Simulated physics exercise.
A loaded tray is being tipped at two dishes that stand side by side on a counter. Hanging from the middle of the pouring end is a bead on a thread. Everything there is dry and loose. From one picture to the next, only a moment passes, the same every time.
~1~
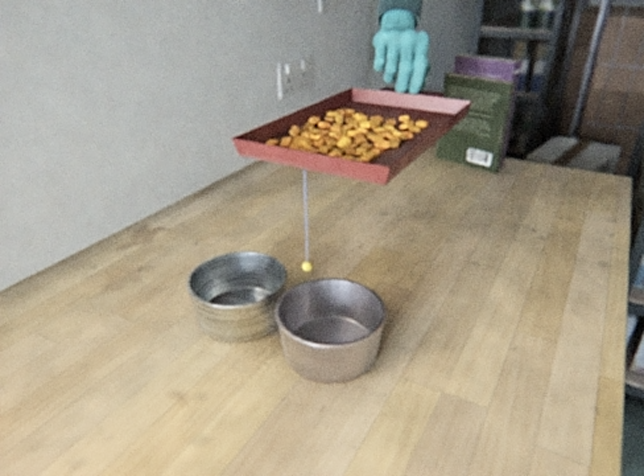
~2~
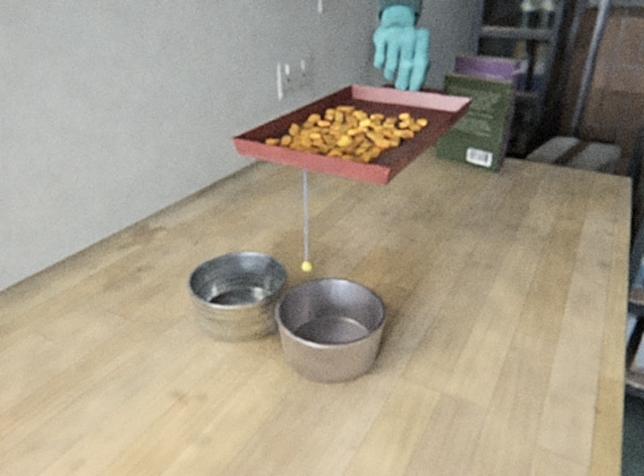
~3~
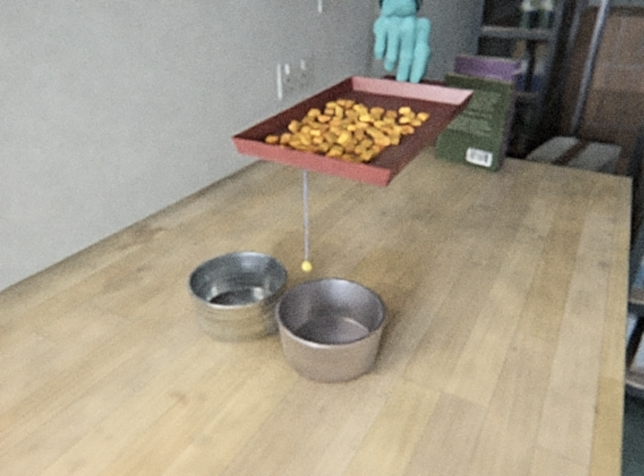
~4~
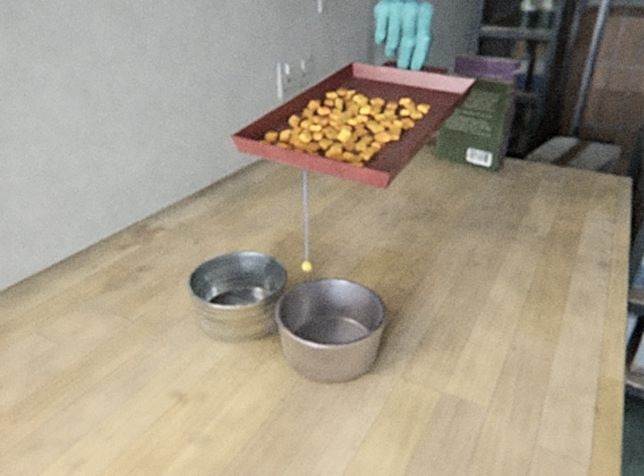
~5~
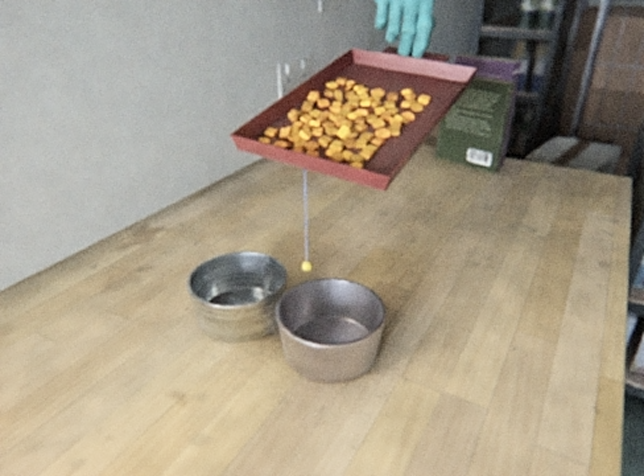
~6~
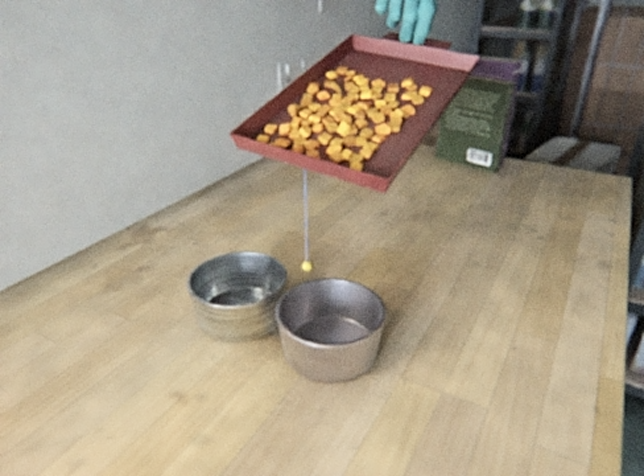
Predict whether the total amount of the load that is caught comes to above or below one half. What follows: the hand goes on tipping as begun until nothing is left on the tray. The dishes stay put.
The total caught comes to above one half.
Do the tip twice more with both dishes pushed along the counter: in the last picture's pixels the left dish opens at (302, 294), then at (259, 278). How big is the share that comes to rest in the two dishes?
The first try yields 80% and the second yields 90%.
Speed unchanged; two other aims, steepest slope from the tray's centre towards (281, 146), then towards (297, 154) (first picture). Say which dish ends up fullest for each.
On the first try it's the left-side dish, on the second the left-side dish.
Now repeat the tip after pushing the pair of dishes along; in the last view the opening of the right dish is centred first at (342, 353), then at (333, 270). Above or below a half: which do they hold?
Earlier try a minority share, later try a minority share.
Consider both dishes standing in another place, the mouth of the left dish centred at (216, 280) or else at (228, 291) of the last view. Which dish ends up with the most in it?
Well, first the dish at right, then the dish at right.
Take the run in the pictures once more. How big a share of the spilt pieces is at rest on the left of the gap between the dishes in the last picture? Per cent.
It comes to 40 per cent or so.
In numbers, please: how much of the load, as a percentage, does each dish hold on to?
0 per cent goes to the left dish and 80 per cent to the right dish.
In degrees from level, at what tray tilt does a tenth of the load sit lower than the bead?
About 95°.
Soon, tray tipped steeply; all on the tray.
A while on, tray tipped right over; most on the tray; a small part in the right dish; a small part outside both.
Towards the end, tray tipped past a quarter turn; most in the right dish; about a quarter outside both.
Finally, tray tipped past a quarter turn; most in the right dish; none in the left dish; about a quarter outside both.
